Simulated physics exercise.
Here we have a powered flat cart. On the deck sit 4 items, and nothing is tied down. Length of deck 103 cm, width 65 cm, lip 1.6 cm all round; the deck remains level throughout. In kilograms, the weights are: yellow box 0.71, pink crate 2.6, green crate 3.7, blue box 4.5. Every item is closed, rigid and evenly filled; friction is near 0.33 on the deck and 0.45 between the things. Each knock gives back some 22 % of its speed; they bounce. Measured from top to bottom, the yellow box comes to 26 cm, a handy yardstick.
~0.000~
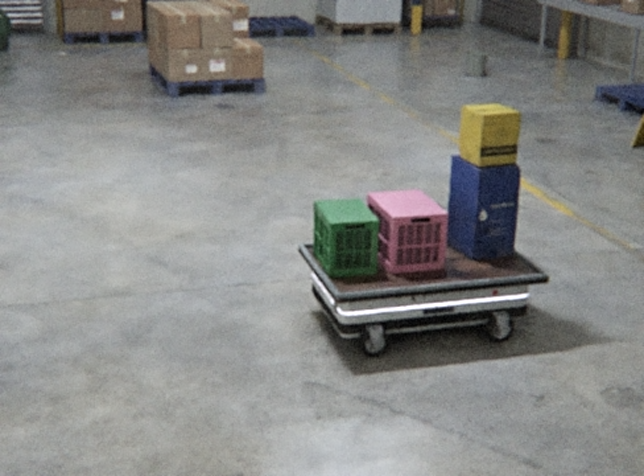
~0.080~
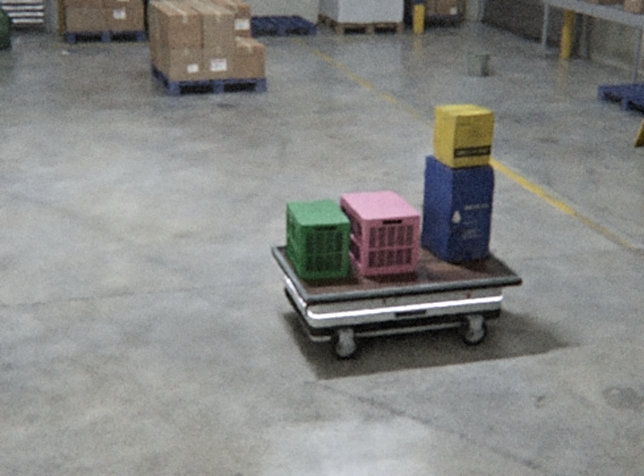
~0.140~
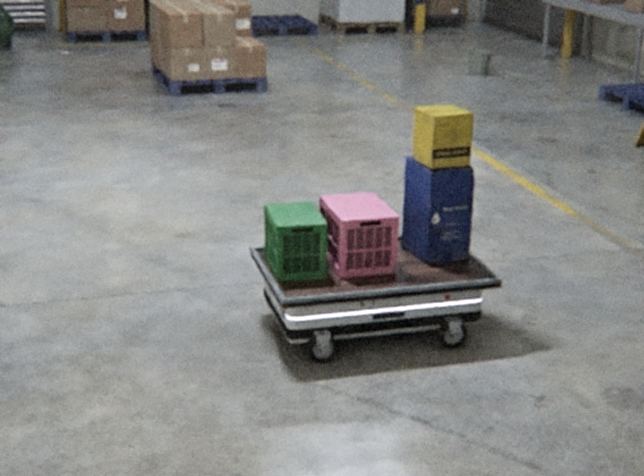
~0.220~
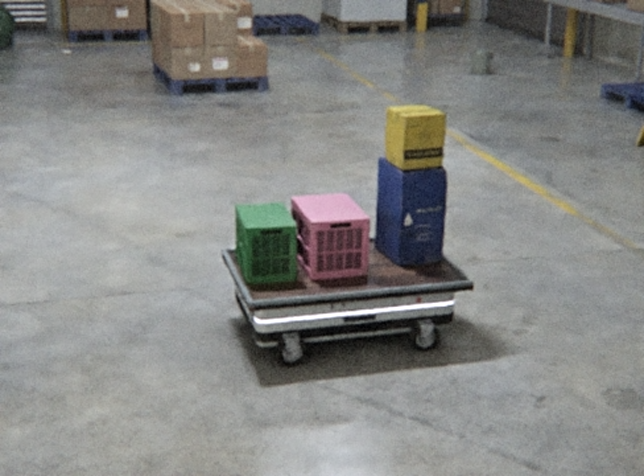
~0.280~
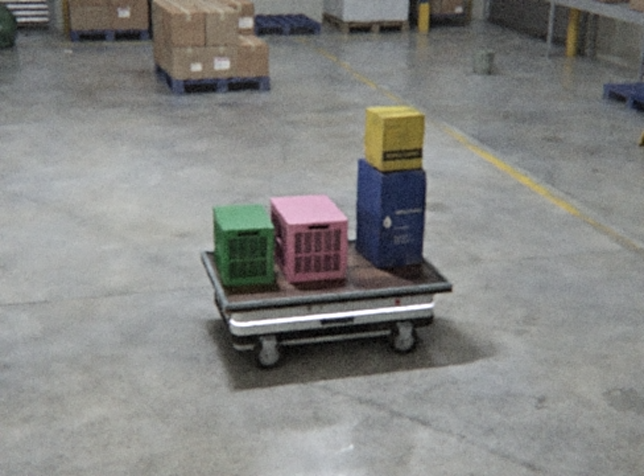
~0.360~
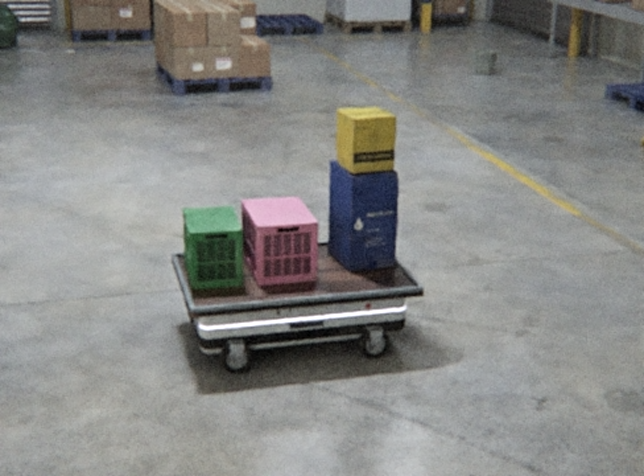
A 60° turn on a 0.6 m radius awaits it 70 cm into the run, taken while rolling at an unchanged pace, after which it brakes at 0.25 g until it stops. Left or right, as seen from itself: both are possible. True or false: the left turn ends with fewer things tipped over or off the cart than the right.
False.
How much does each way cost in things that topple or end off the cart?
With a left turn it's 2; with a right turn it's 1.
Turning left. At 0.86 s, cart 155 cm along, turned 59°; yellow box leaning 7° near (161, 162); pink crate slid 4 cm near (150, 312); green crate leaning 56°.
After 1.36 s, cart 219 cm along, turned 60°; yellow box and green crate now off the cart; pink crate slid 8 cm near (73, 401); blue box slid 9 cm.
By the end (2.1 s), off the cart, yellow box and green crate; the other 2 in place, give or take 10 cm. Seen from the same camera at the end, pink crate near (59, 415).
Turning right instead, green crate tipped over or off the cart, 1 of 4 in all.
